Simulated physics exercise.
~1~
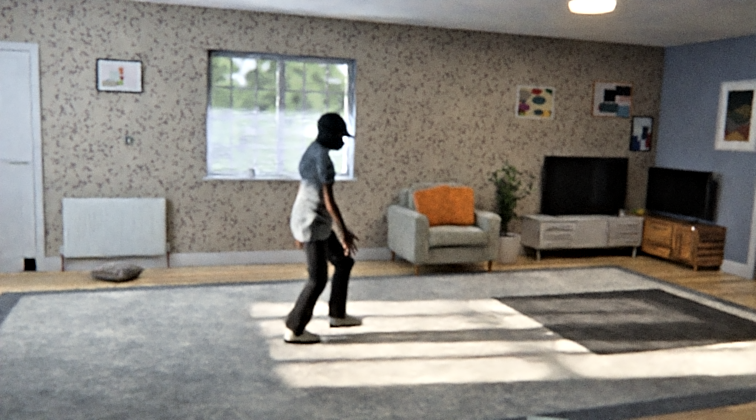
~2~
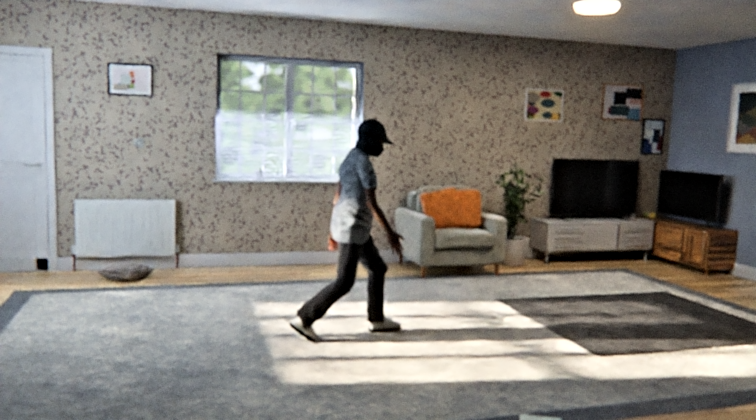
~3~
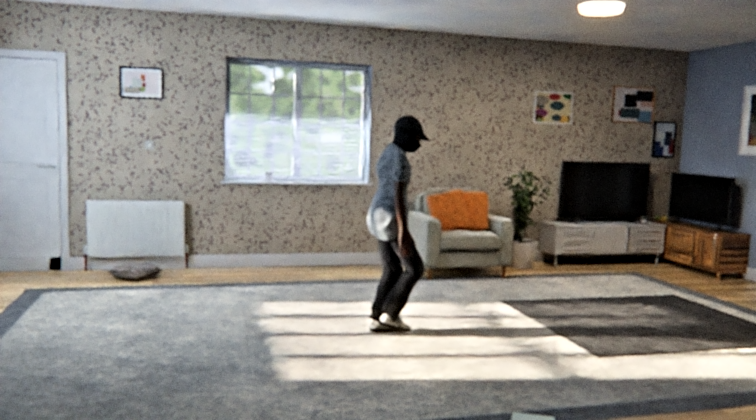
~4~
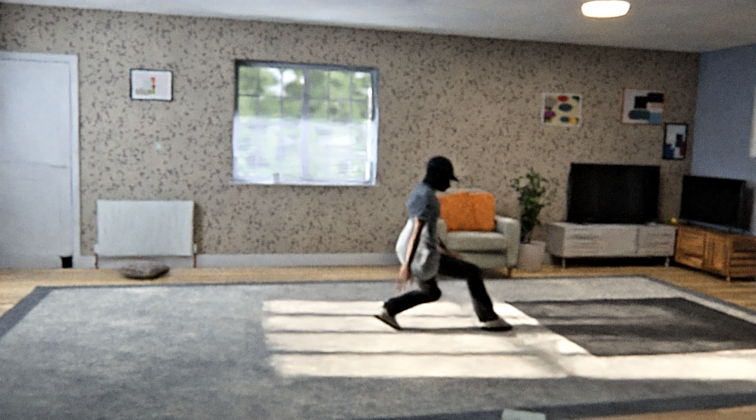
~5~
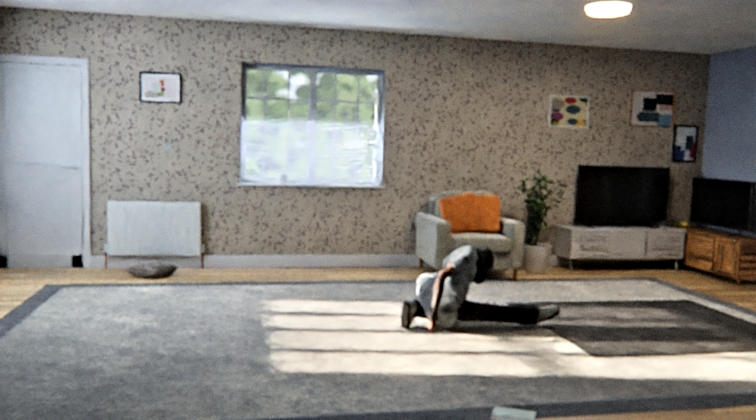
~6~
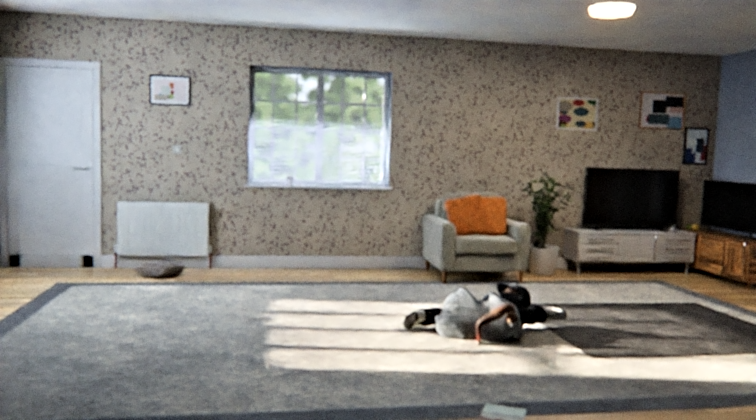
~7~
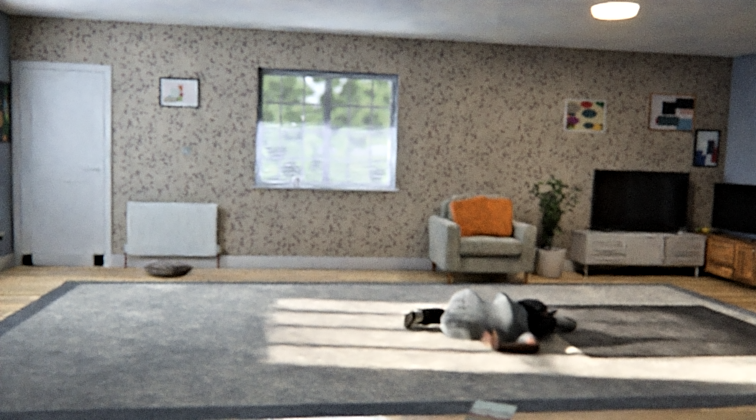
At the start, a person in a dark cap, grey top and dark trousers walks to the right across a large grey rug in a sunlit living room, with a window, an armchair with an orange cushion and televisions behind. The person keeps stepping toward a black mat as the view drifts slightly sideways. Then the knees bend and the body sinks, one leg stretching out ahead toward the mat. The person drops low, folds forward over the legs and crumples down. At the end, the person lies in a heap on the floor by the mat's edge.
